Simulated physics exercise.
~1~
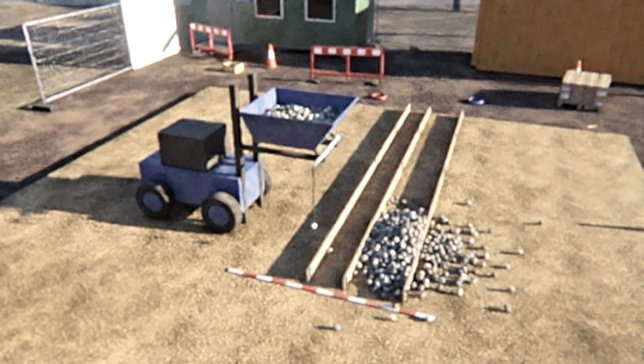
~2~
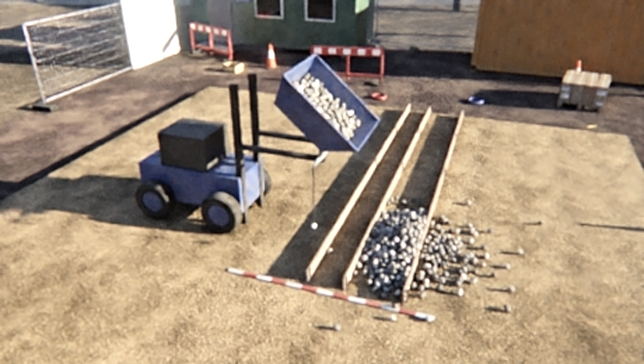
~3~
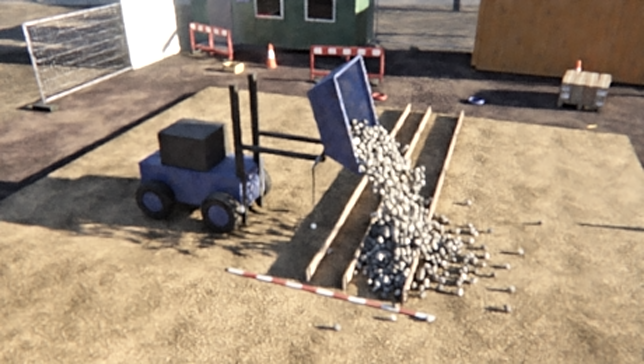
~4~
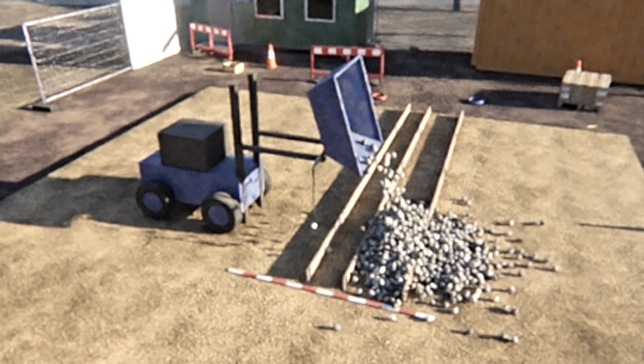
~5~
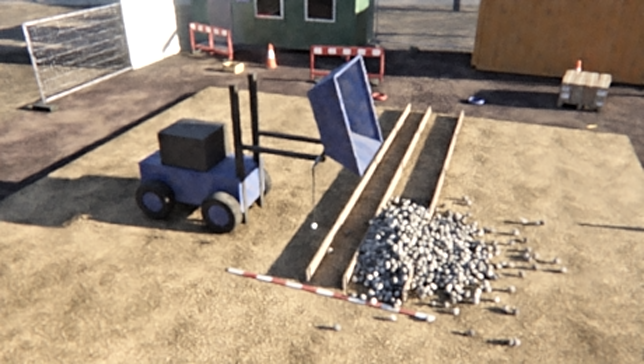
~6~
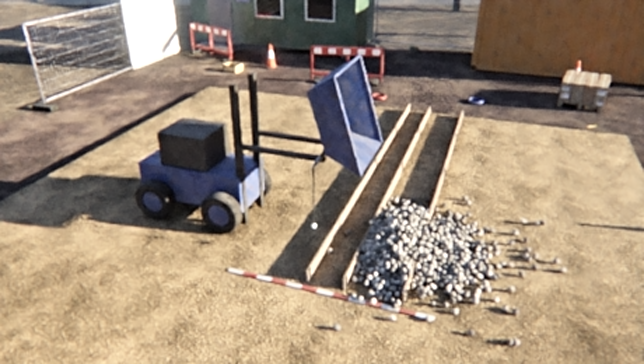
A small blue forklift tipped its raised skip steeply to the right, pouring grey and white stones down over the wooden boards onto an earlier pile, which grew and spread past the last board before the emptied skip stayed tilted and still.
